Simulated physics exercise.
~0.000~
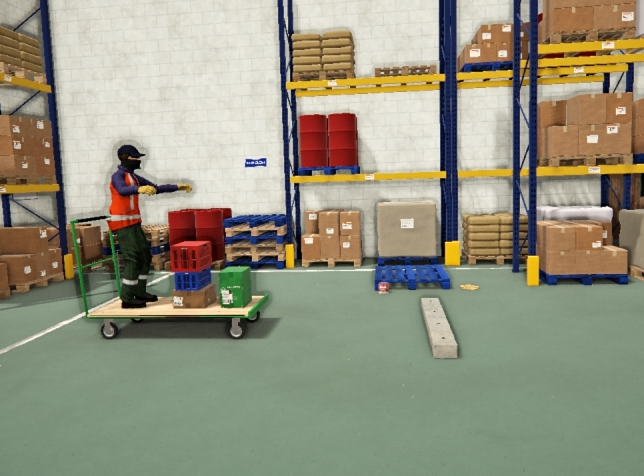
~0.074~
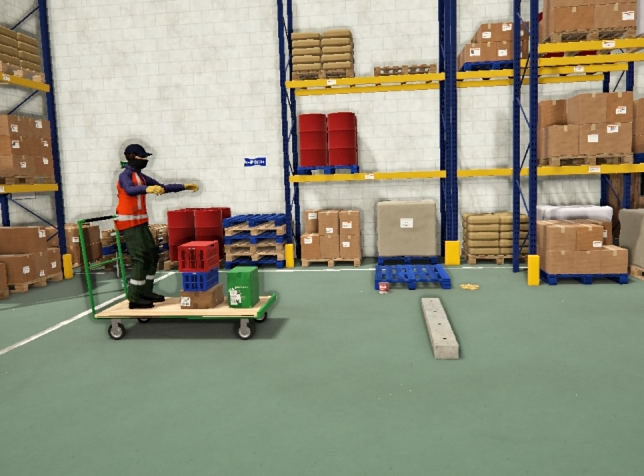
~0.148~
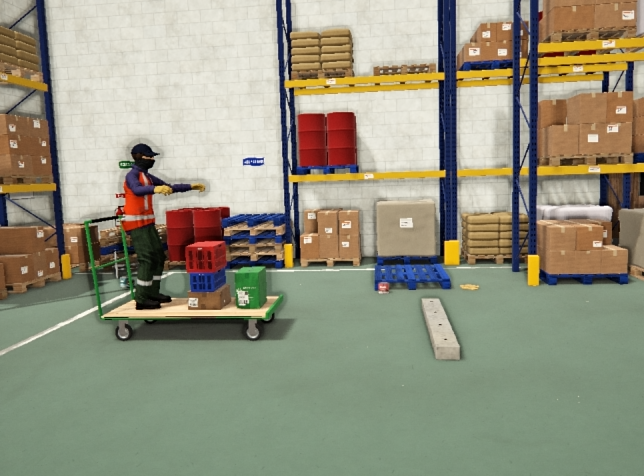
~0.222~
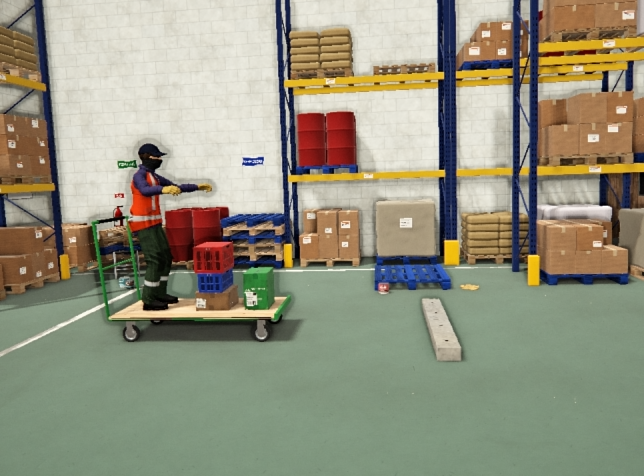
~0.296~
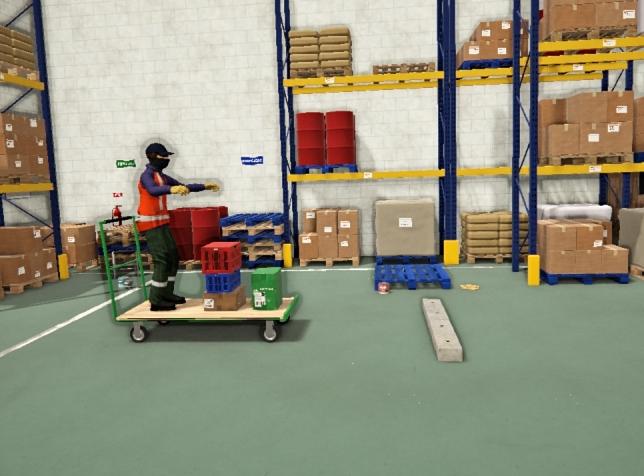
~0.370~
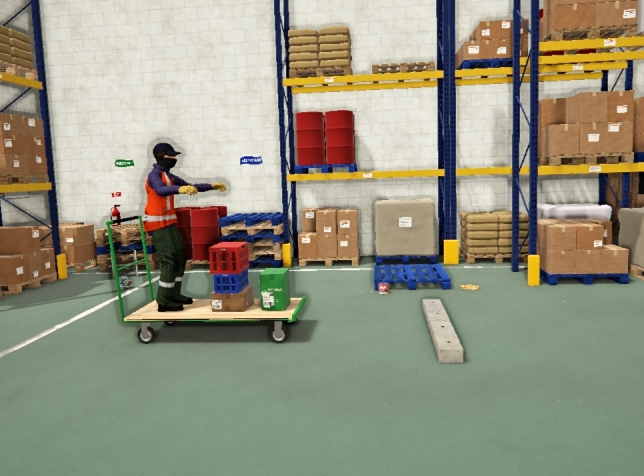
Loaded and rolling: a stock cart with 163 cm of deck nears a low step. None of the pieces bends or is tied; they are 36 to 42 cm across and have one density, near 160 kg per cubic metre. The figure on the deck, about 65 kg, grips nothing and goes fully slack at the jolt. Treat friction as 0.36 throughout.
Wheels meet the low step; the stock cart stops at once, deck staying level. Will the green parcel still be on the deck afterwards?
Yes.
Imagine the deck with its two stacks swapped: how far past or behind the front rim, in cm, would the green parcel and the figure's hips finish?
The green one would end 50 cm behind the front rim, and the hips 110 cm behind it.
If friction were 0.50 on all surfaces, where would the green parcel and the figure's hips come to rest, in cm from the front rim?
Green 10 behind, hips 110 behind.
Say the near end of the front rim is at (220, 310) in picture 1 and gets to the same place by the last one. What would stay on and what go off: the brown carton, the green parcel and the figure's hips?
In that case the brown one is kept, the green one lost, and the hips kept.
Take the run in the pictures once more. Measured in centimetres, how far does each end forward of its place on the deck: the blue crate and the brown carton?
The blue one ends 30 cm forward and the brown one 25 cm forward.
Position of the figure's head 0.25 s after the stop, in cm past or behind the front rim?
About 100 cm behind the front rim.
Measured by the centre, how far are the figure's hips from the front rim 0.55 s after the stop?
Roughly 100 cm behind it.
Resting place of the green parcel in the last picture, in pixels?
(423, 287).
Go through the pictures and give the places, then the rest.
Green parcel (236, 287), blue crate (194, 278), rim corner (250, 314); 176 cm short of the stop, in the first frame.
Green parcel (244, 287), blue crate (201, 278), rim corner (258, 314); 168 cm short of the stop, in the second frame.
Green parcel (251, 288), blue crate (208, 278), rim corner (267, 315); 160 cm short of the stop, in the third frame.
Green parcel (259, 288), blue crate (216, 279), rim corner (276, 316); 151 cm short of the stop, in the fourth frame.
Green parcel (267, 289), blue crate (224, 279), rim corner (285, 317); 143 cm short of the stop, in the fifth frame.
Green parcel (276, 289), blue crate (232, 280), rim corner (294, 317); 135 cm short of the stop. Speed about 1.1 m/s, in the sixth frame.
Impact comes at 1.59 s.
After 2.14 s the green parcel is 16 cm behind the rim, tilted 0°, near (422, 287) in the last picture's view.
After 2.59 s the green parcel is 15 cm behind the rim, tilted 0°, near (423, 287) in the last picture's view.
At rest, 4.5 s, nothing is past the rim; behind it, green parcel, blue crate, brown carton, red crate and the figure's hips.
